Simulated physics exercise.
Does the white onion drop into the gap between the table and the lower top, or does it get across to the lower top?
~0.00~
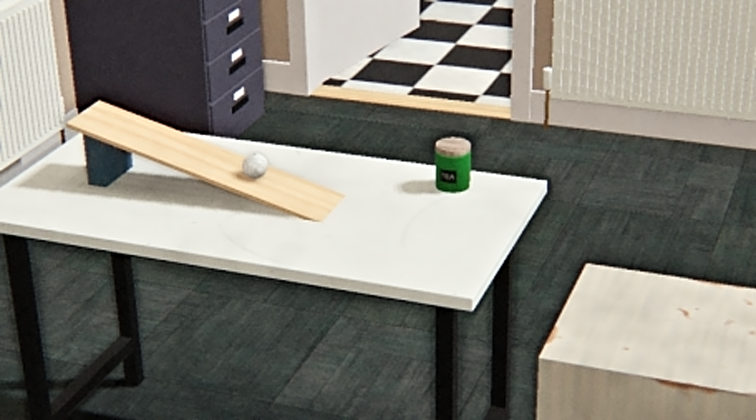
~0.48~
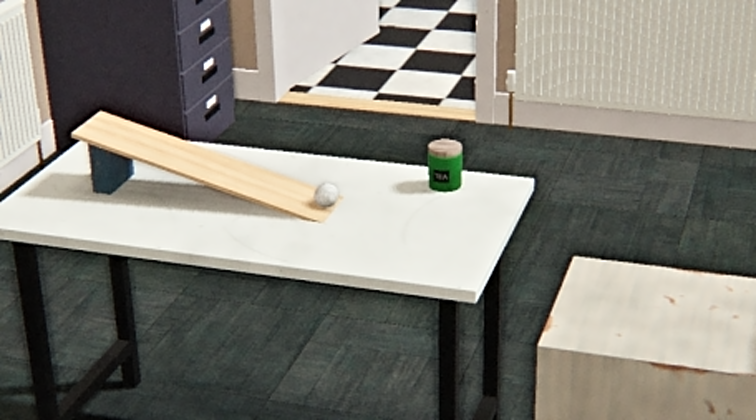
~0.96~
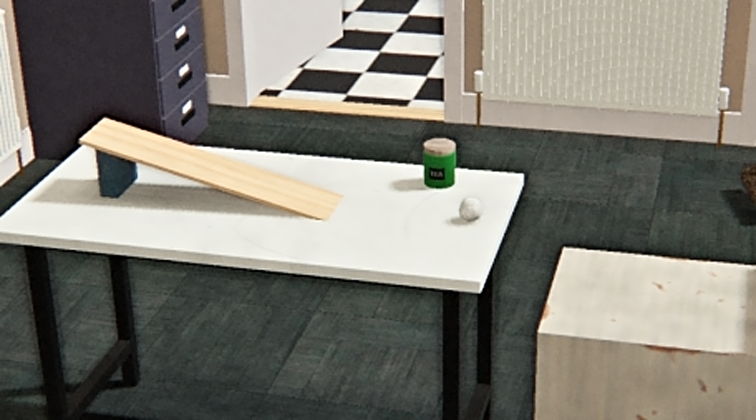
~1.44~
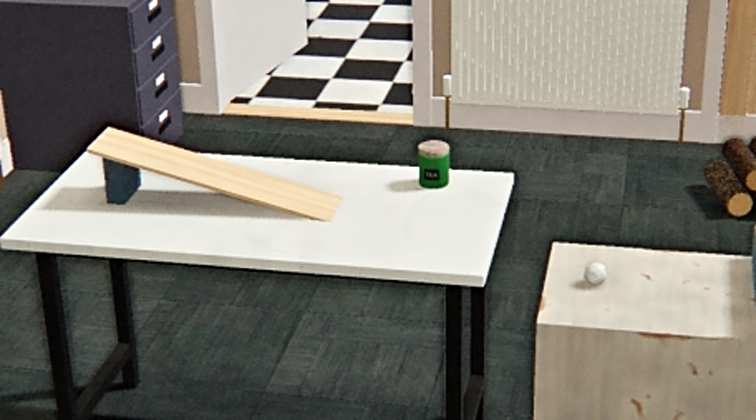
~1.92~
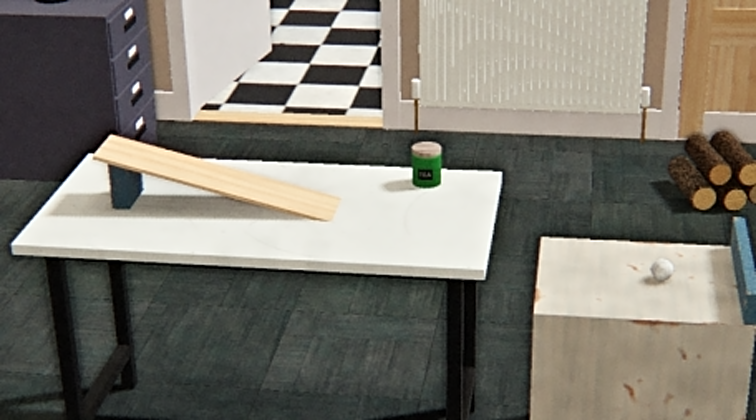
The white onion gets across the gap and is on the lower top at the end.
